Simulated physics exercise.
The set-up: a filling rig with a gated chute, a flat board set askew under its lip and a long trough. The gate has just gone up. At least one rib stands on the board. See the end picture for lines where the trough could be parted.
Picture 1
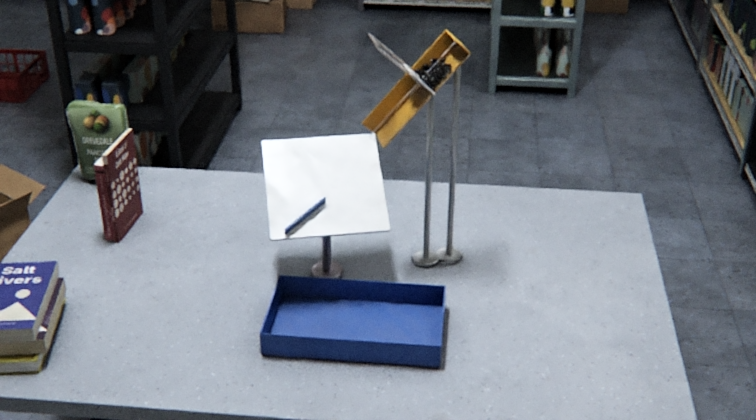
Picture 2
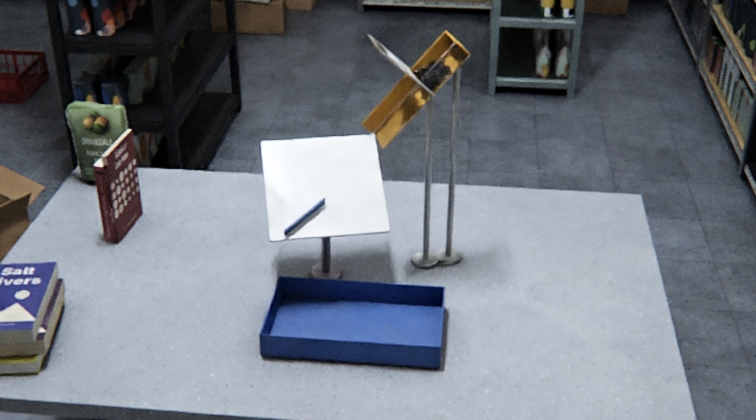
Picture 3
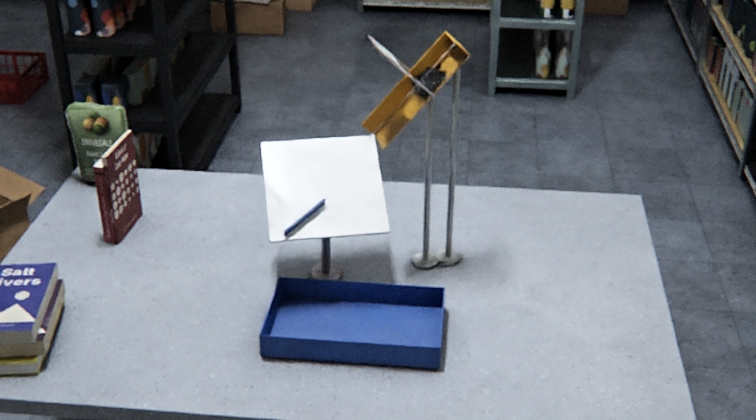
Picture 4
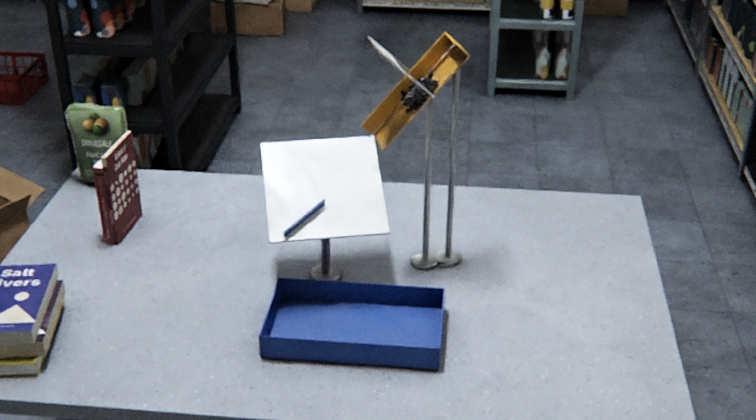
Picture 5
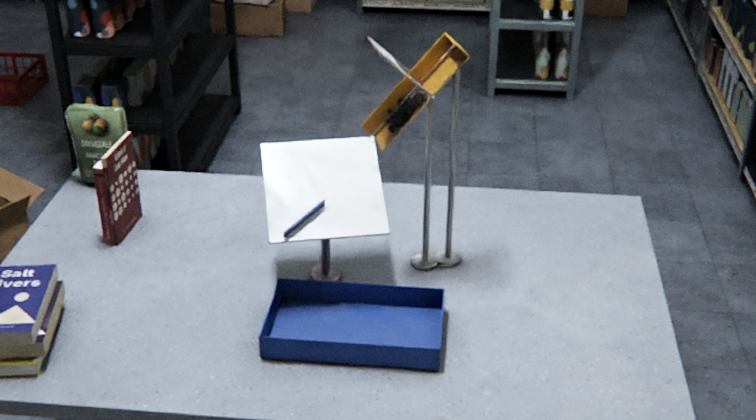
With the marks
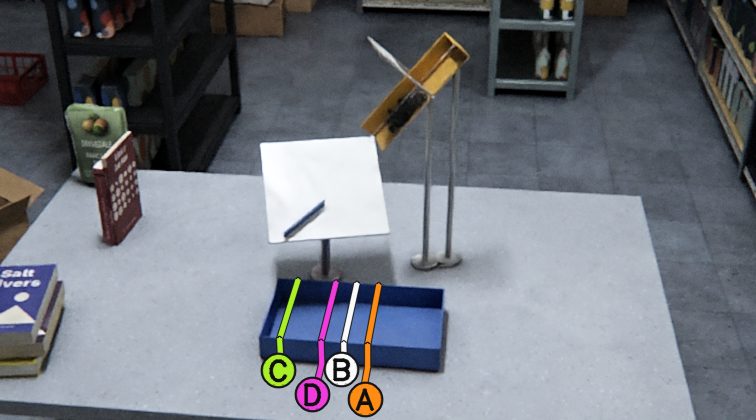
In a room with shelves, a small dark clump slides partway down a sloping yellow chute on thin metal stands, while the tilted white board with a dark rib, the empty blue trough and the books stay still.
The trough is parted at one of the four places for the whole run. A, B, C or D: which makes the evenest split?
Line D.
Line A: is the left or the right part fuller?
More lands on the left.
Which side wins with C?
The right side.
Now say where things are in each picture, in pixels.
The first picture shows load behind the gate at (432, 71), black beans; lip of the chute at (380, 141), sloping fairly steeply.
The second picture shows middle of the board at (324, 185), tilted fairly steeply; middle of its low edge at (331, 236); of its high edge at (318, 138).
The third picture shows front corners of the trough at (260, 335) and (440, 347), empty; front of the load at (418, 93).
The fourth picture shows middle of the load at (418, 92); its front at (407, 111), about a third of the way to the lip; rib from (324, 200) to (284, 232).
The fifth picture shows middle of the load at (406, 111); its front at (389, 129), most of the way to the lip.
On the marked copy, line A crosses the front rim at (367, 344); line B crosses the front rim at (343, 342); line C crosses the front rim at (279, 338); line D crosses the front rim at (321, 341).
With A, of what is caught, nearly all on the left of the divider, a stray few on the right.
With B, of what is caught, most on the left of the divider, a small part on the right.
With C, of what is caught, a small part on the left of the divider, most on the right.
With D, of what is caught, about half on the left of the divider, about half on the right.
